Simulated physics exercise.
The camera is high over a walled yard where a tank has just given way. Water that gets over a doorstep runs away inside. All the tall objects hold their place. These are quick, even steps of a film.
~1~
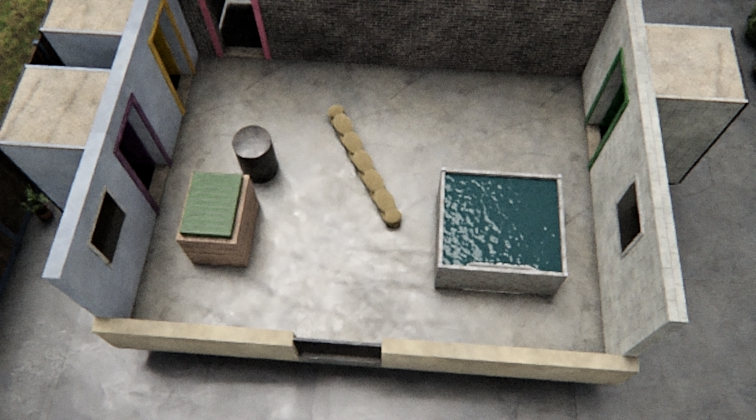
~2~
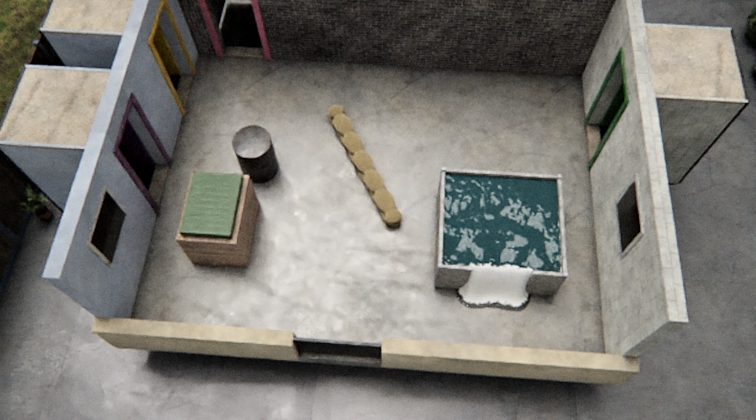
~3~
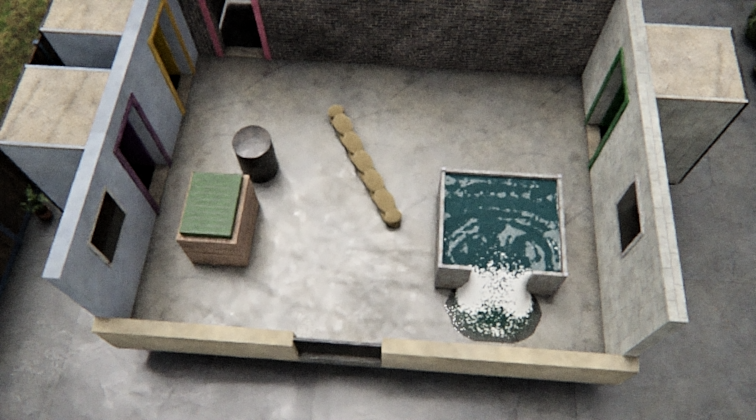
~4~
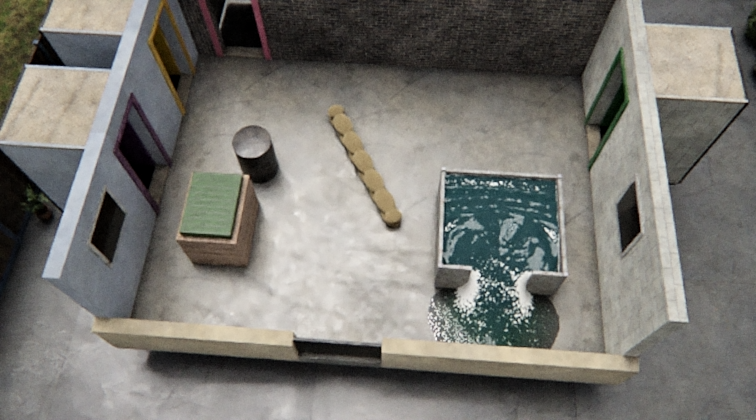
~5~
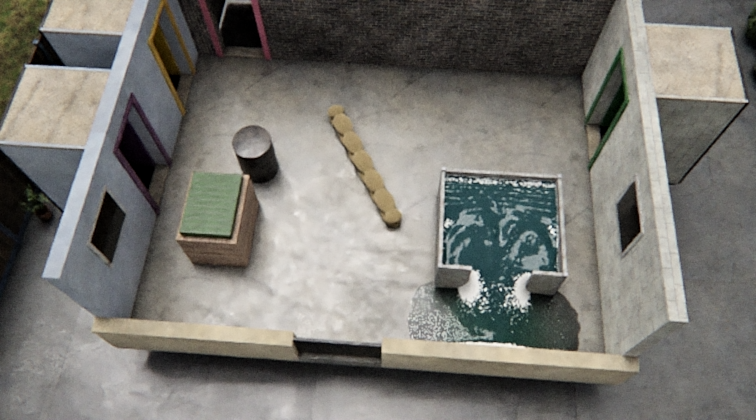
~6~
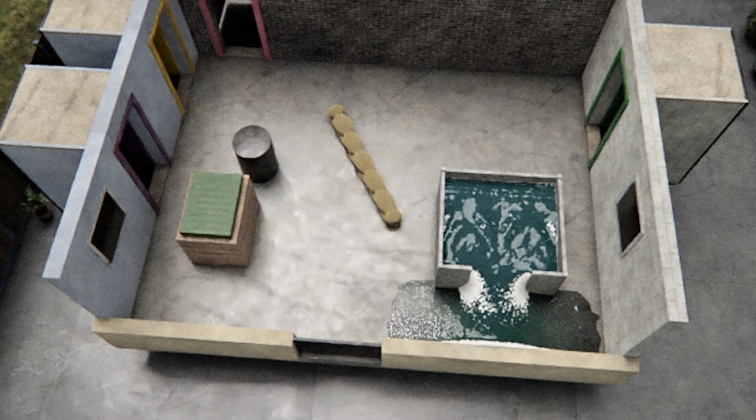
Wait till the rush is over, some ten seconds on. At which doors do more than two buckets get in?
One by one: The green door holds within the limit; the purple door holds within the limit; the yellow door floods; the pink door floods.
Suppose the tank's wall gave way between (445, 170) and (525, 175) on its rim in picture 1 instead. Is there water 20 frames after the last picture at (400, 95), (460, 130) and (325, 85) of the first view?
As listed: Covered, under water, flooded.
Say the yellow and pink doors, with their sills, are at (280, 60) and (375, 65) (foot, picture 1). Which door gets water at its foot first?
It is the door marked green.
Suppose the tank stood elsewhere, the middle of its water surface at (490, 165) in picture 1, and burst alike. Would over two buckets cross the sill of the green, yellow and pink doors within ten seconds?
In short: The green door keeps below it, the yellow door holds, the pink door passes that mark.
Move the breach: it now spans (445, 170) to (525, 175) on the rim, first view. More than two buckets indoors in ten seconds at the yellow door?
Yellow door lets more in.
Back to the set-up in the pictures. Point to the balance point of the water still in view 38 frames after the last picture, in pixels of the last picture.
Near (410, 209).
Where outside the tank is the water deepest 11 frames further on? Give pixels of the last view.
Close to (600, 365).
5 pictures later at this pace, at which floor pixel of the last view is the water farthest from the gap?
Near (265, 340).
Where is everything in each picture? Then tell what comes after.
Still water in the open tank at (501, 222), in the first picture.
The front is at (462, 296), out from the gap at (496, 283), in the second picture.
The front is at (465, 330), out from the gap at (496, 283), in the third picture.
The front is at a hidden place, out from the gap at (496, 283), in the fourth picture.
The front is at a hidden place, out from the gap at (496, 283), in the fifth picture.
The front is at a hidden place, out from the gap at (496, 282), in the sixth picture.
A moment on, water covers 15 % of the floor; the green door not reached, the purple door not reached, the yellow door not reached, the pink door not reached.
Next, water covers 35 % of the floor; the green door not reached, the purple door not reached, the yellow door not reached, the pink door not reached.
Then, water covers 55 % of the floor; the green door under two buckets in, the purple door wet at the sill, nothing in, the yellow door not reached, the pink door not reached.
Later, water covers 85 % of the floor; the green door under two buckets in, the purple door wet at the sill, nothing in, the yellow door wet at the sill, nothing in, the pink door wet at the sill, nothing in.
In the end, water covers 95 % of the floor; the green door under two buckets in, the purple door wet at the sill, nothing in, the yellow door over two buckets in, the pink door far over two buckets in.
